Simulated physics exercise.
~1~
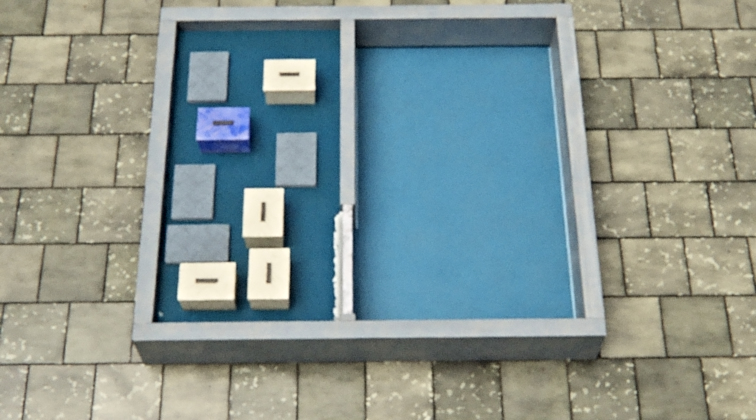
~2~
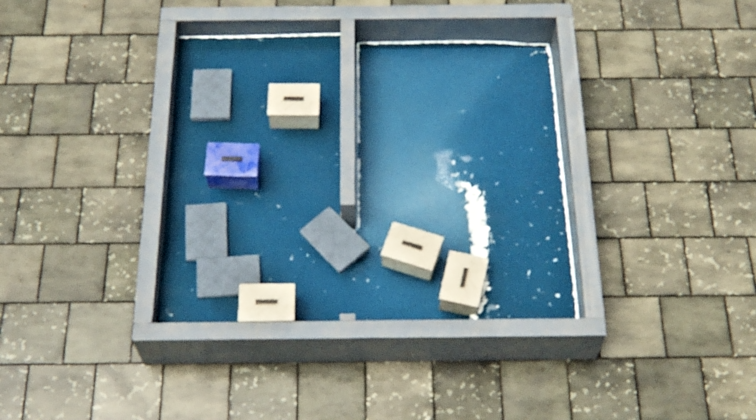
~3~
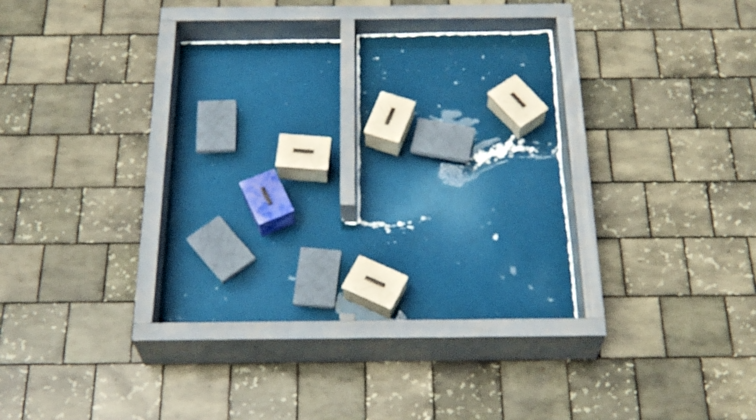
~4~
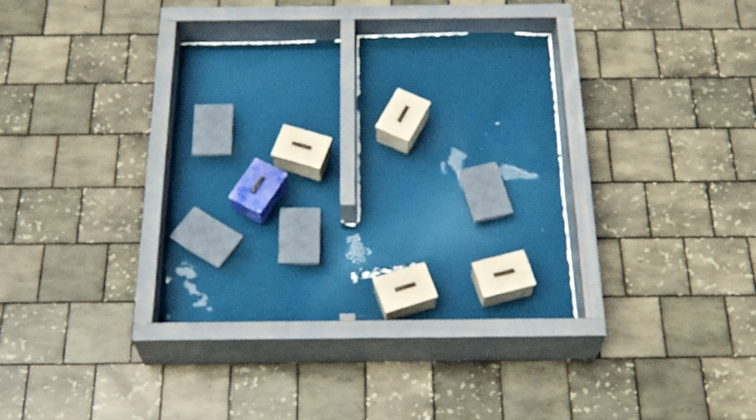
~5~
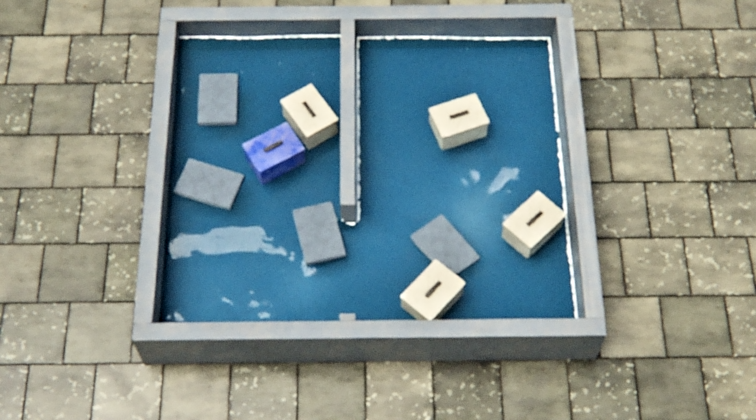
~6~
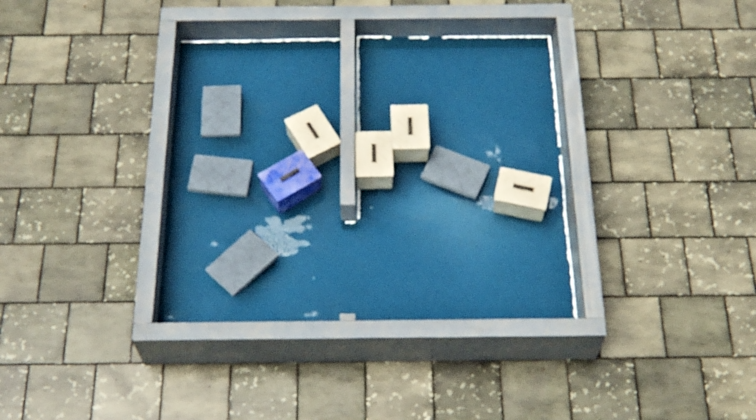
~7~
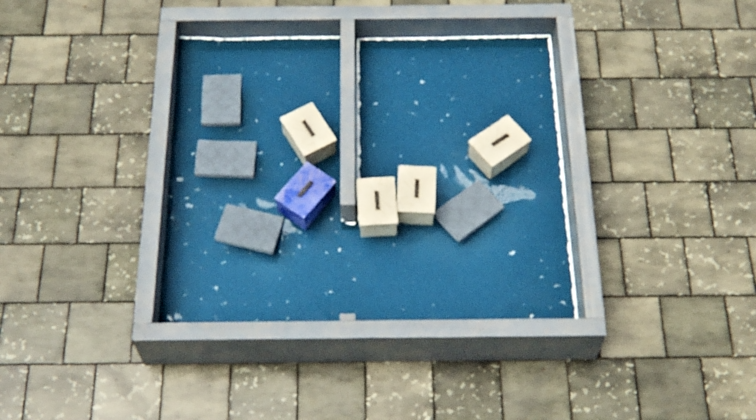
On grey stone paving, a shallow tray of blue water is split by a divider, with cream blocks, flat grey slabs and one blue block gathered in the left half. The lower part of the divider opens, and water rushes to the right, carrying two cream blocks and a grey slab through the gap. Another cream block follows along the bottom, while the blue block drifts down and toward the divider. The pieces on the right circle and turn as the foam thins. Finally, three cream blocks and a slab float on the right, while the blue block remains left of the divider.
